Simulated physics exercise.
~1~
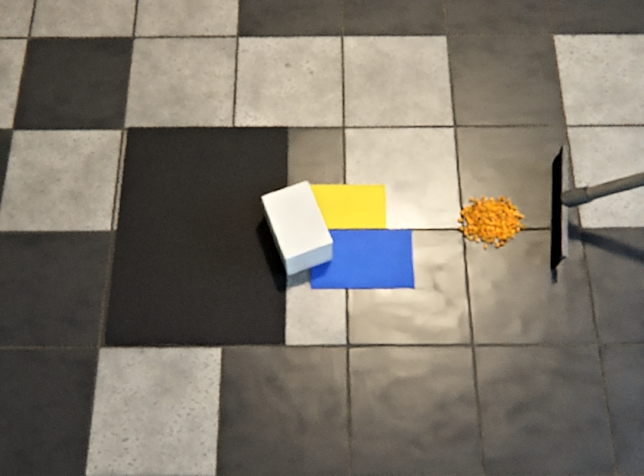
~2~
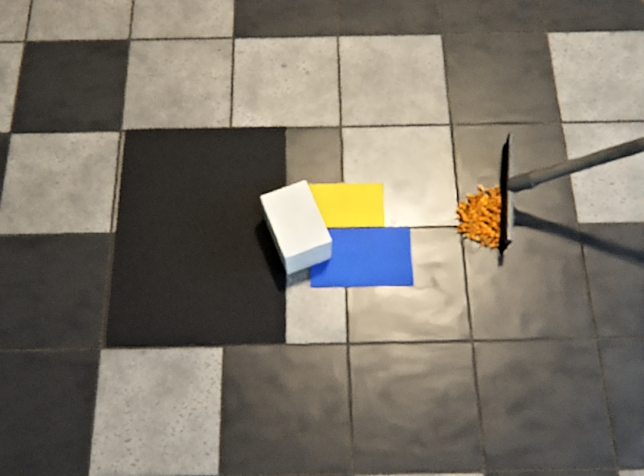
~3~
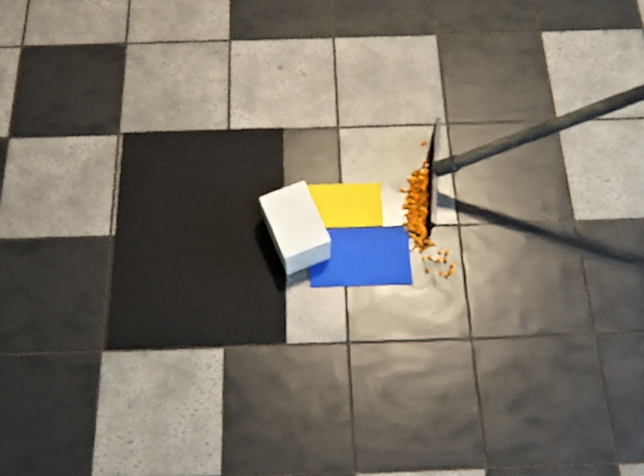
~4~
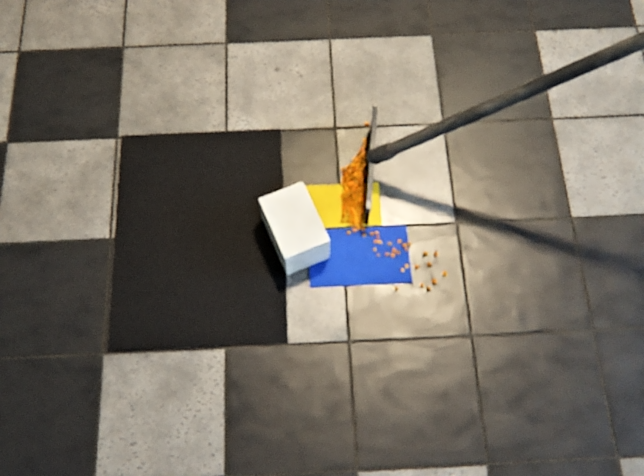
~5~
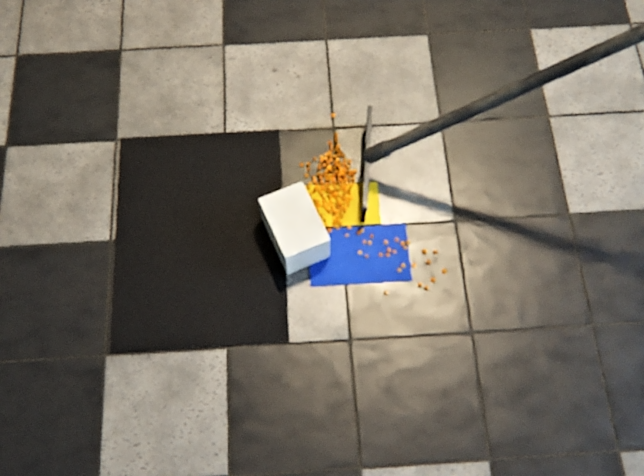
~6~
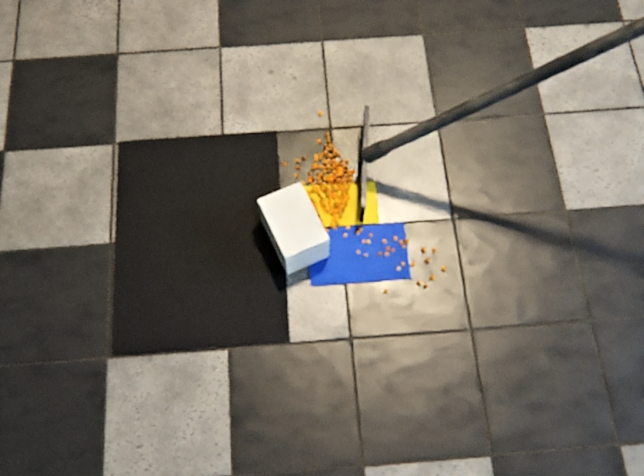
On a tiled floor, a squeegee pushed a pile of orange corn kernels left toward a white block, trailing some across the blue mat, then stopped over the yellow mat as the kernels spread beside the block, none reaching the black mat.
